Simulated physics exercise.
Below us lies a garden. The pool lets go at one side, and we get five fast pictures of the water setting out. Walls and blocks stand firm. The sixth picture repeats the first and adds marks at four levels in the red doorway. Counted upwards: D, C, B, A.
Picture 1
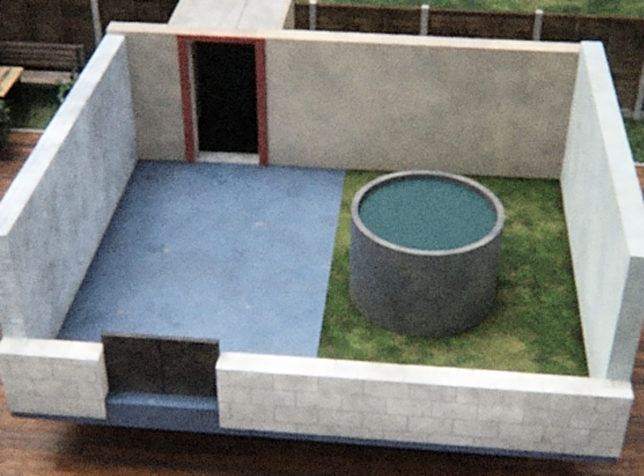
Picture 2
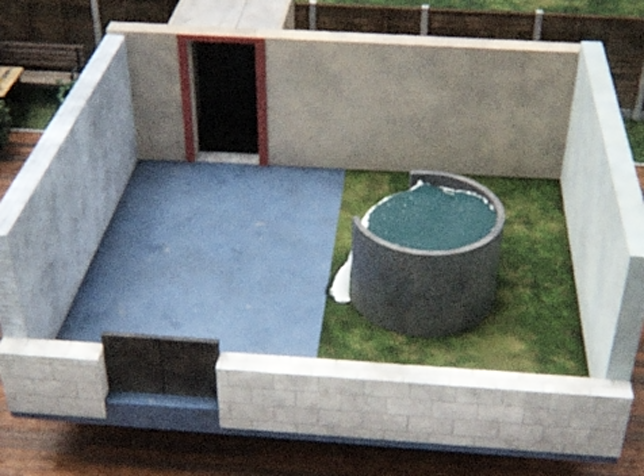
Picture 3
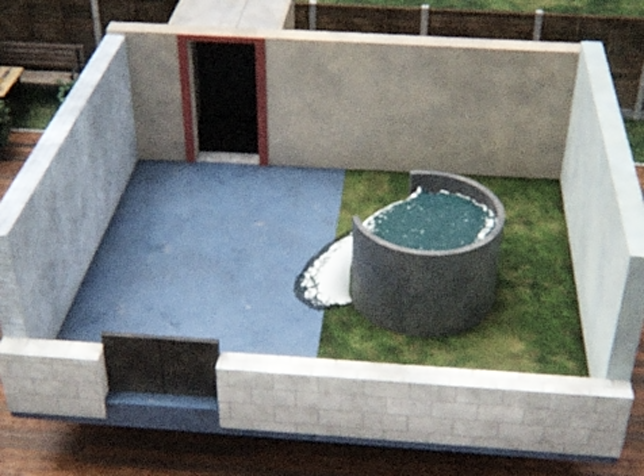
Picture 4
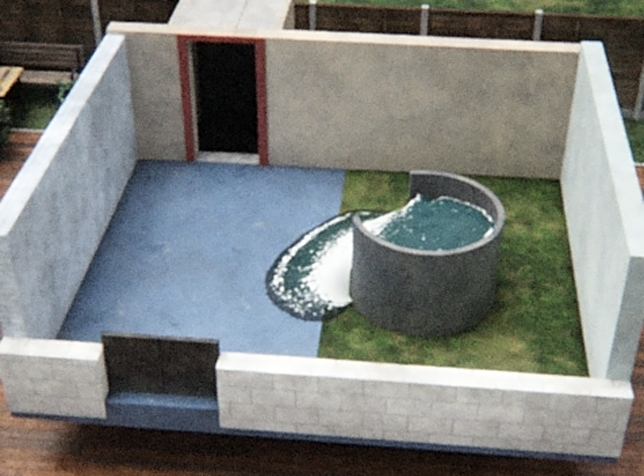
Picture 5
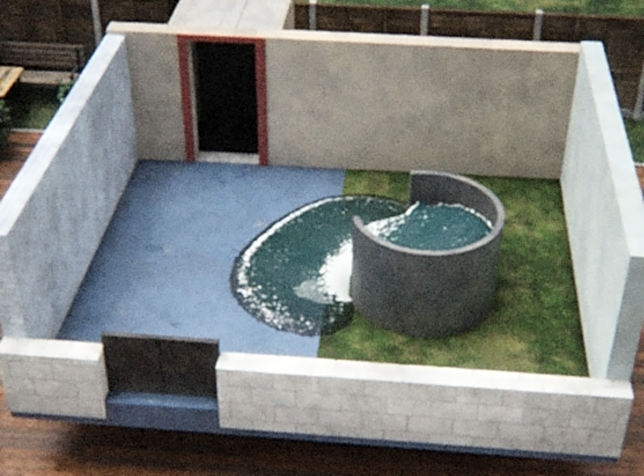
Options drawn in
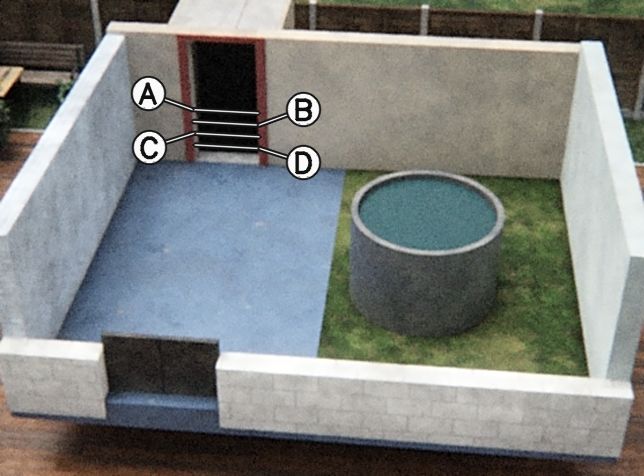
Water poured through a gap that opened in the left side of a round grey tank in a walled garden, then spread in a widening, foam-edged pool across the grass and blue paving.
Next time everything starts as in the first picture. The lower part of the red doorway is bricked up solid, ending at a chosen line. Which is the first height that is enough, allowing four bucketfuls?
I would pick mark D.
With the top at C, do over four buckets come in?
No.
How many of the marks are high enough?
All four.
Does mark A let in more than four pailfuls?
No, that is safe.
On the marked copy, A at (225, 111); B at (225, 123); C at (226, 135); D at (227, 146); from the bottom up D, C, B, A.
Choosing A, nothing gets over.
Choosing B, nothing gets over.
Choosing C, nothing gets over.
Choosing D, a splash gets over, under a bucket.
